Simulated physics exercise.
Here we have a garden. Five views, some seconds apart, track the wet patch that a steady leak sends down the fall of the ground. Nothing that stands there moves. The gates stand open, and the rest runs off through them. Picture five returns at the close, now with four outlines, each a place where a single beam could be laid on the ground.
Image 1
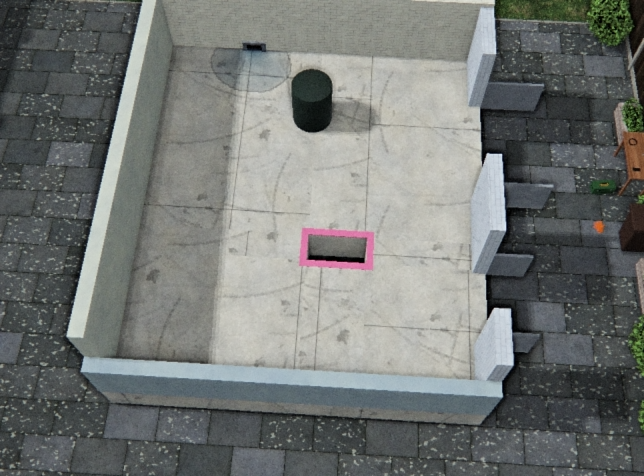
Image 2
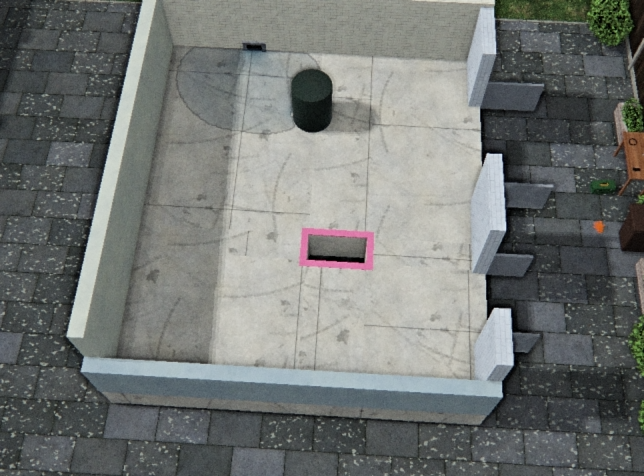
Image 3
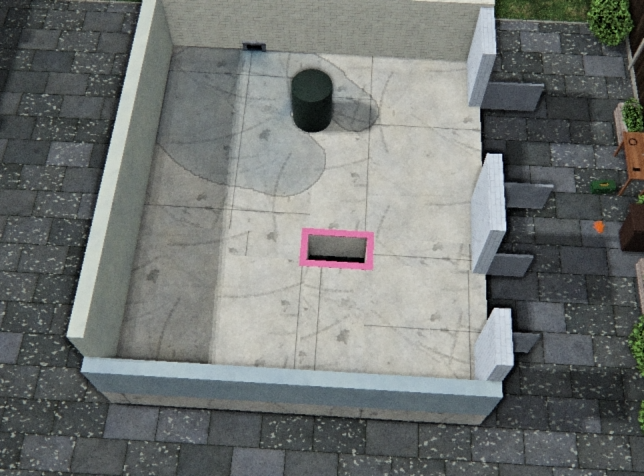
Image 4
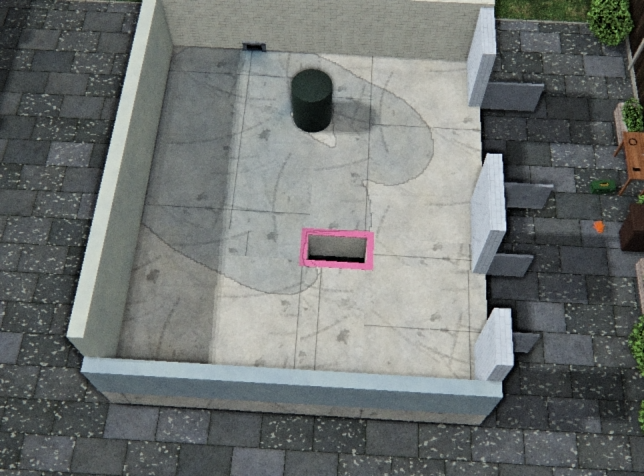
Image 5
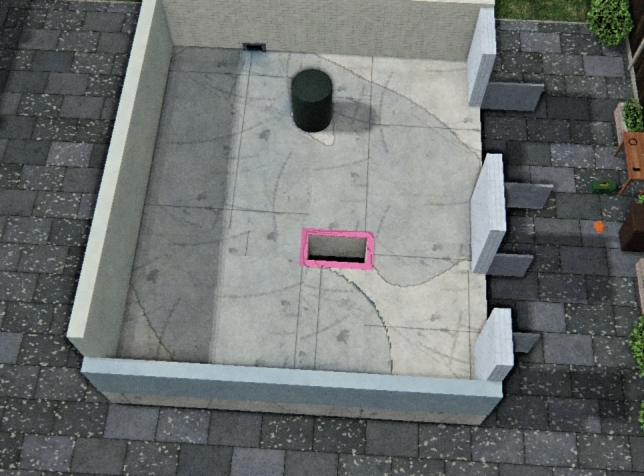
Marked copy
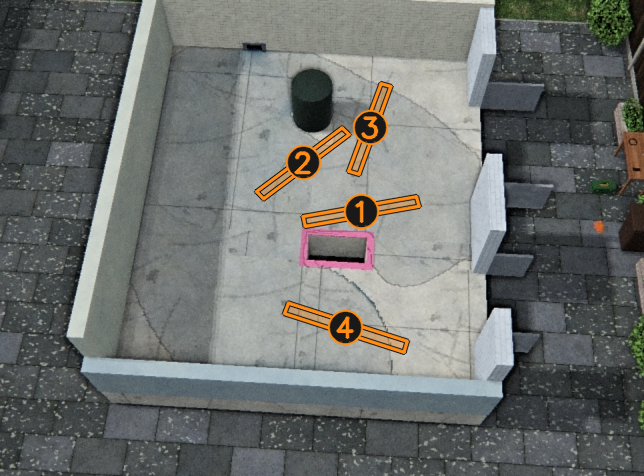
In a walled garden yard, water spread from an opening in the back wall, flowed around a dark green cylinder, reached the pink-edged drain, and wetted most of the pale floor.
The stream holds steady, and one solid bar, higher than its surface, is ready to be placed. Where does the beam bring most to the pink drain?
3 works best here.
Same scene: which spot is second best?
It is 4.
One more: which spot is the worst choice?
It is 2.
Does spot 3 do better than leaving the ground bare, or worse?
Better.
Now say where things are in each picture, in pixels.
In the first picture, outfall at (254, 46); pink drain at (337, 249); open gate at (473, 308); open gate at (469, 153); front seen at (217, 75), 3 % of the ground wet; pink drain still dry.
In the second picture, front seen at (222, 126), 11 % of the ground wet; pink drain still dry.
In the third picture, front seen at (299, 186), 24 % of the ground wet; pink drain still dry.
In the fourth picture, front seen at (284, 286), 45 % of the ground wet; pink drain taking water.
In the fifth picture, front seen at (355, 348), 72 % of the ground wet; pink drain taking water.
On the marked copy, 1 from (304, 221) to (417, 201); 2 from (260, 195) to (345, 131); 3 from (353, 172) to (385, 85); 4 from (286, 308) to (405, 346).
With 1, about 8 % of the stream goes into the pink drain, about 89 % out by the gates.
With 2, about 2 % of the stream goes into the pink drain, about 94 % out by the gates.
With 3, about 36 % of the stream goes into the pink drain, about 62 % out by the gates.
With 4, about 22 % of the stream goes into the pink drain, about 76 % out by the gates.
